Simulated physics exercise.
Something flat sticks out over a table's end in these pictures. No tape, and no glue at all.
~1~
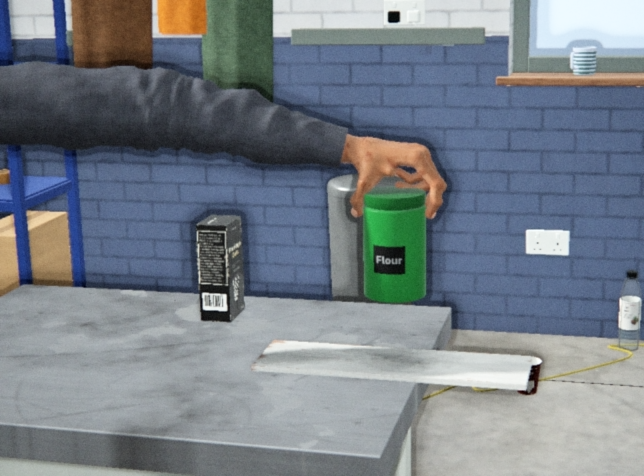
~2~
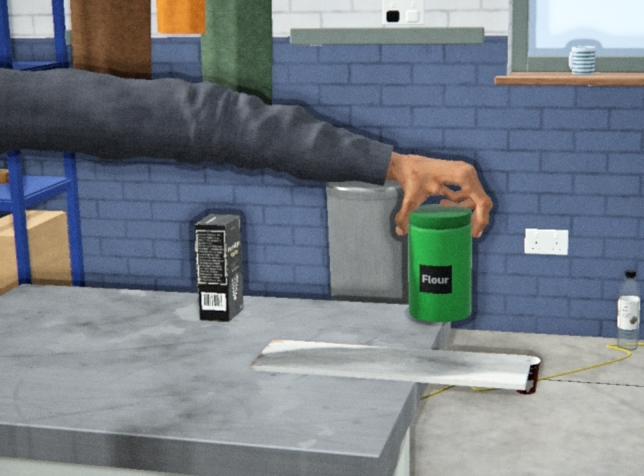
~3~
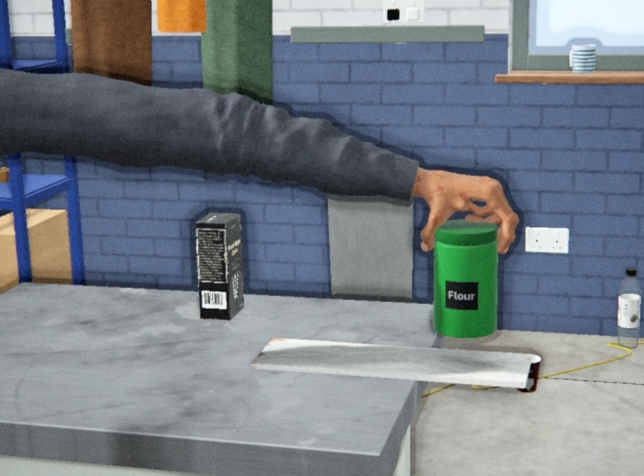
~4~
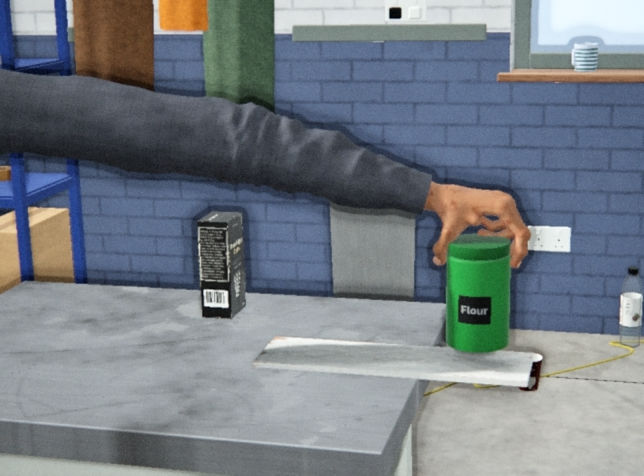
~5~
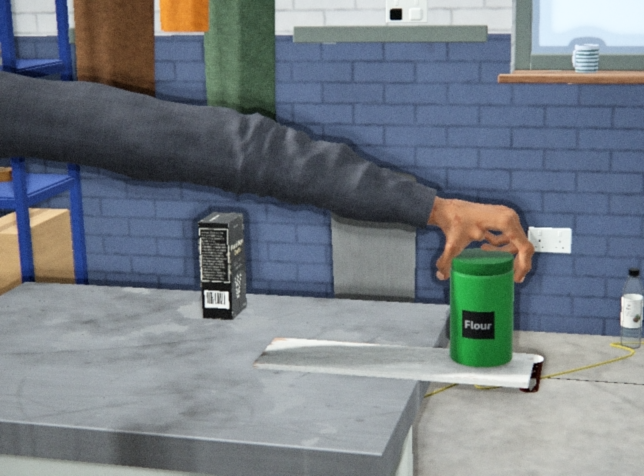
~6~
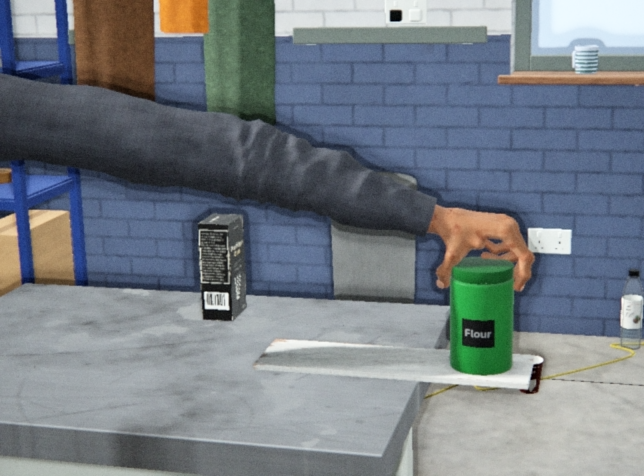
In a room with a blue brick wall, a dark-sleeved arm holds a green flour jar by its lid near the far corner of a grey worktop, a black carton to the left. The hand moves the jar right, then lowers it onto the overhanging end of a pale, flat strip, still gripping it.
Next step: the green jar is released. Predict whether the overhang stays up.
In the end, something drops.
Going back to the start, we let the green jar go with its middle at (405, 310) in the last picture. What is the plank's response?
It remains balanced.
Then, 0.40 s on from there, green jar now down on the floor or falling; white plank turned 72° from how it was put.
Then, 0.60 s on from there, white plank now down on the floor or falling.
Then, 0.80 s on from there, things are still on the move.
In the end, down on the floor or falling, white plank and green jar; black carton unmoved. The plank comes down.
